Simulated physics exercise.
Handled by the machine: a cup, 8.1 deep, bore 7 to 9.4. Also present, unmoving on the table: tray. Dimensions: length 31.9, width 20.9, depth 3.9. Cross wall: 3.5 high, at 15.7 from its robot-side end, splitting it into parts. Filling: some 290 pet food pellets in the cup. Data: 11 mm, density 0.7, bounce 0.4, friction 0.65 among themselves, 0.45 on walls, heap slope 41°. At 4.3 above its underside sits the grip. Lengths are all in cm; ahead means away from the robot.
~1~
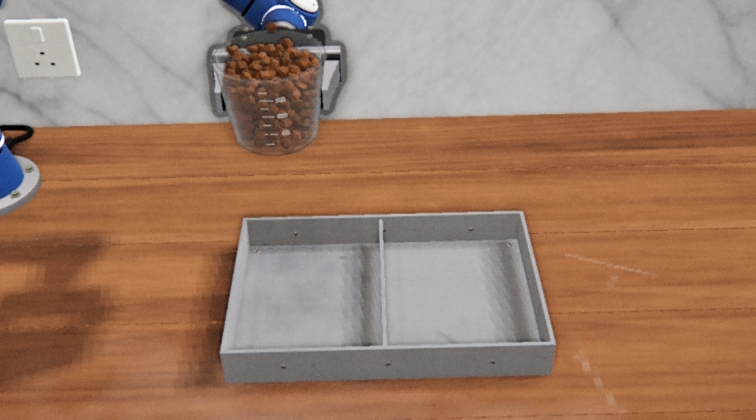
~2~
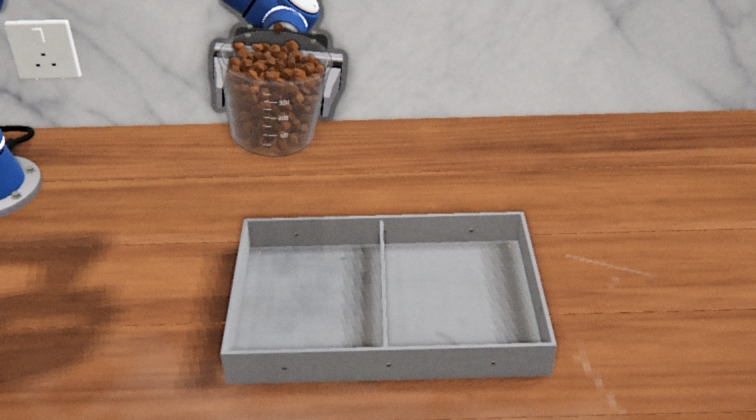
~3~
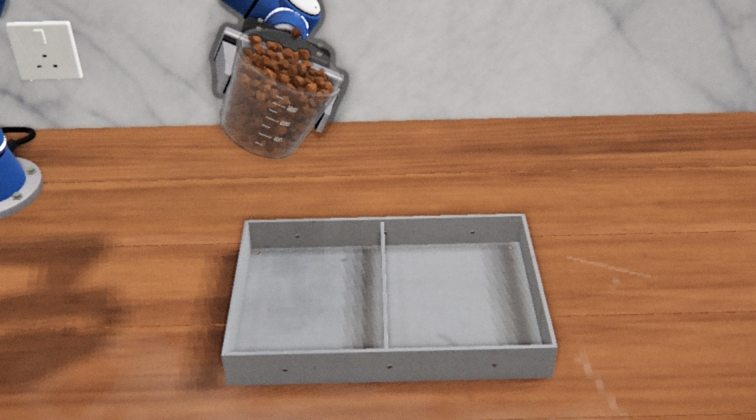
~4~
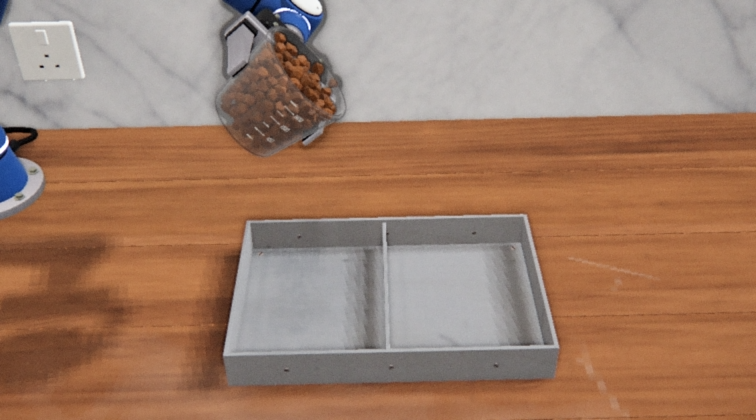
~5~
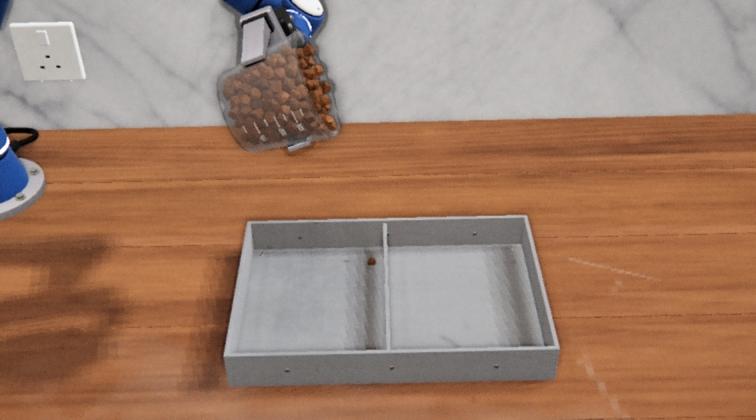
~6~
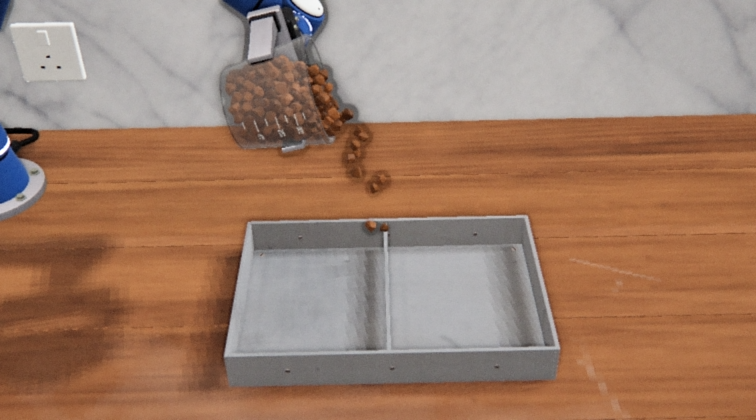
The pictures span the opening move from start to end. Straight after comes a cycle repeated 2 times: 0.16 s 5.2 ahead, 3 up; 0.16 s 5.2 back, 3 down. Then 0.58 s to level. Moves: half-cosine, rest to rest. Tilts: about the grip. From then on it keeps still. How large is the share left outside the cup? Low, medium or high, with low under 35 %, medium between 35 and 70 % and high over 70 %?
High.
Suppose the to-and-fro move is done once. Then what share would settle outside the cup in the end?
Then about 80 per cent.
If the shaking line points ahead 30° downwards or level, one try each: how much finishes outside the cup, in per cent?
You'd get some 55 per cent with the first setting and some 85 per cent with the second.
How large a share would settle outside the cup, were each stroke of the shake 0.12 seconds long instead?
100 %.
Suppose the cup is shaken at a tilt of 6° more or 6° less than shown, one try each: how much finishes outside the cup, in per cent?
First try around 100 %, second around 85 %.
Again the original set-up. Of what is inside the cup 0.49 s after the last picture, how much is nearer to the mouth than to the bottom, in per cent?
My estimate is near 70 per cent.
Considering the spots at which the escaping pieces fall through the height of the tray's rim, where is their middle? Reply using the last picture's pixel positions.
I'd put it somewhere near (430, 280).
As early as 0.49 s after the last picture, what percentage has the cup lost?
About 75 per cent.
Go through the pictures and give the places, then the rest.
Cup middle at (273, 97), level; upper third of the load around (271, 72), from x 230 to 315, top at y 25; 294 in the cup, in the first picture.
Cup middle at (274, 98), tilted 7° forward; upper third of the load around (272, 74), from x 230 to 320, top at y 25, in the second picture.
Cup middle at (274, 100), tilted 27° forward; upper third of the load around (271, 74), from x 230 to 330, top at y 30, in the third picture.
Cup middle at (275, 99), tilted 50° forward; upper third of the load around (276, 76), from x 225 to 335, top at y 35; 293 in the cup, 1 in flight or on a rim, in the fourth picture.
Cup middle at (275, 99), tilted 70° forward; upper third of the load around (278, 77), from x 230 to 370, top at y 50; 293 in the cup, 1 in the robot-side part, in the fifth picture.
Cup middle at (276, 99), tilted 77° forward; upper third of the load around (272, 82), from x 230 to 385, top at y 60; 284 in the cup, 1 in the robot-side part, 9 in flight or on a rim, in the sixth picture.
Then, 0.49 s later, tilted 77° forward, highest piece 29 above the table; 182 in the far-side part, 69 in the cup, 36 in the robot-side part, 7 in flight or on a rim.
Then, 0.98 s later, tilted 29° forward, highest piece 27 above the table; 223 in the far-side part, 52 in the robot-side part, 18 in the cup, 1 on the table or floor.
Then, 1.42 s later, level, highest piece 26 above the table; 223 in the far-side part, 52 in the robot-side part, 18 in the cup, 1 on the table or floor.
Then, 2.47 s later, level, highest piece 26 above the table; 223 in the far-side part, 52 in the robot-side part, 18 in the cup, 1 on the table or floor.
At rest, 223 in the far-side part, 52 in the robot-side part, 18 in the cup, 1 on the table or floor. That is 94 % outside the cup.
